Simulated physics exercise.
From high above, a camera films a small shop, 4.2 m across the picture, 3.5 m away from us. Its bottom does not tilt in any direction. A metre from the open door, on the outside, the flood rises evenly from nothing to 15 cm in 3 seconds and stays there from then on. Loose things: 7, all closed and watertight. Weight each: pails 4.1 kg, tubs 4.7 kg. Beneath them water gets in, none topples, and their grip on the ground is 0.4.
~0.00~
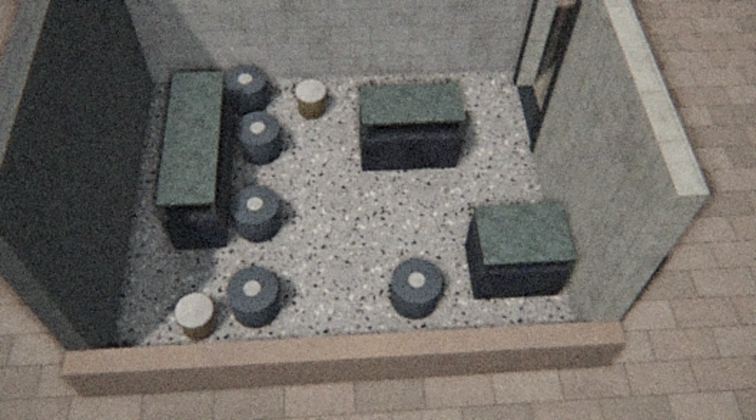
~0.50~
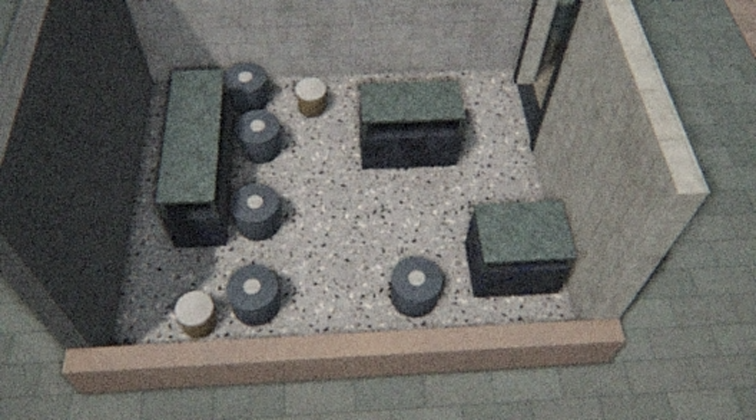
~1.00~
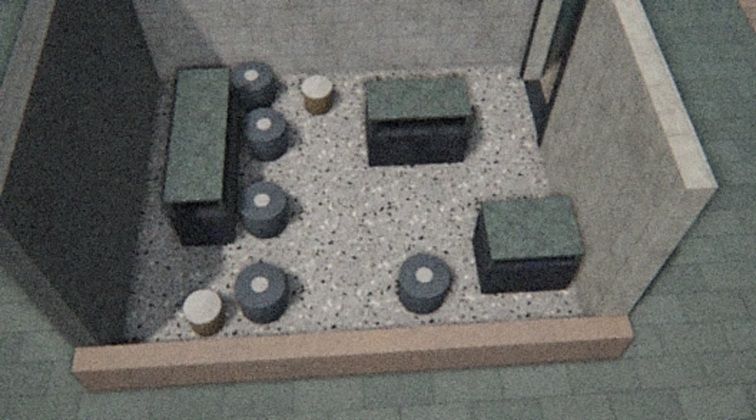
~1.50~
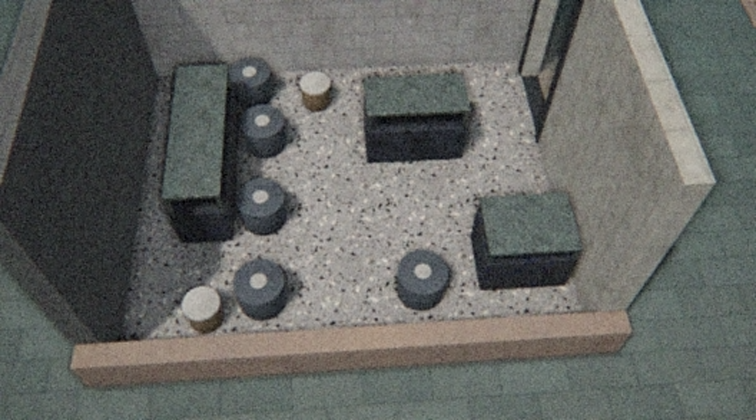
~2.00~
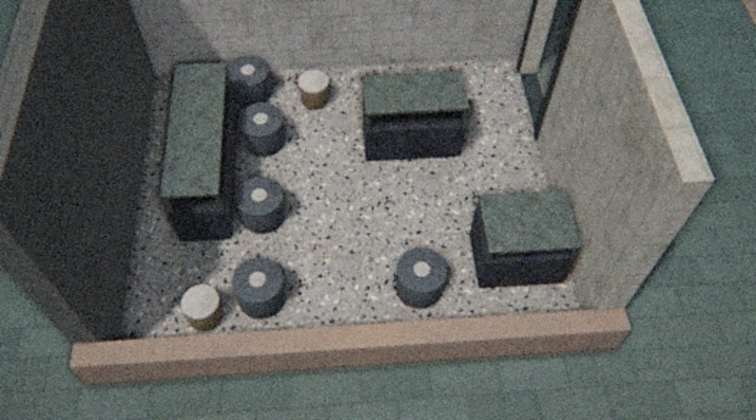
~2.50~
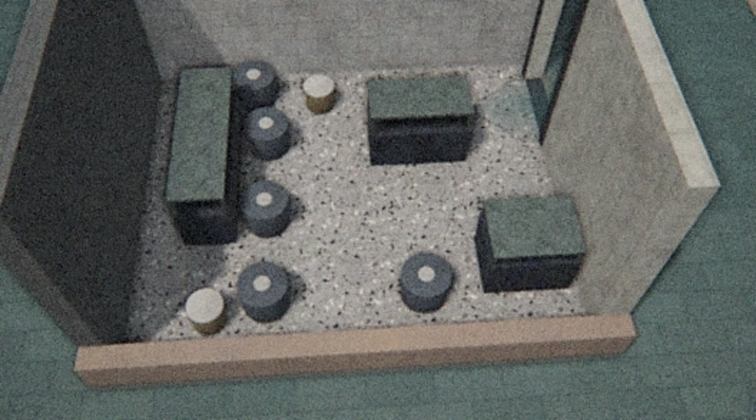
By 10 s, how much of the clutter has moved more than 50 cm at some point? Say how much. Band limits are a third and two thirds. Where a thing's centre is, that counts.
It will work out to one to two of every three.
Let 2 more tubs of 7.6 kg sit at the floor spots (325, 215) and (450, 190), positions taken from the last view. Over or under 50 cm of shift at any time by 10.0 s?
Note: Item 1 below threshold; item 2 below threshold.
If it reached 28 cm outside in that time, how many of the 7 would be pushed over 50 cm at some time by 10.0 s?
That would give 7.
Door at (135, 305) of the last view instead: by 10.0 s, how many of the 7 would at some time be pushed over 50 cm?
Then 3 of them would.
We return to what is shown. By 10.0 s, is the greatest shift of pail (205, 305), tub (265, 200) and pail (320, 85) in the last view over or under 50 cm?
Same order as the question: Smaller, greater, greater.
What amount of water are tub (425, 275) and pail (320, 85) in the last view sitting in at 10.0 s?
About 2 and 4 cm.
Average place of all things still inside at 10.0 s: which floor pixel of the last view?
Averaged position, last view: Near pixel (286, 283).
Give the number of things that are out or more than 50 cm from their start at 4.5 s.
I count 0 of them.
After 3.5 s 0 of 7 are over 50 cm from their spots; 0 afloat.
After 4.5 s 0 of 7 are over 50 cm from their spots; 0 afloat.
After 7.0 s 3 of 7 are over 50 cm from their spots; 3 afloat.
After 10.0 s 4 of 7 are over 50 cm from their spots, and 4 have been at some point; 4 afloat.
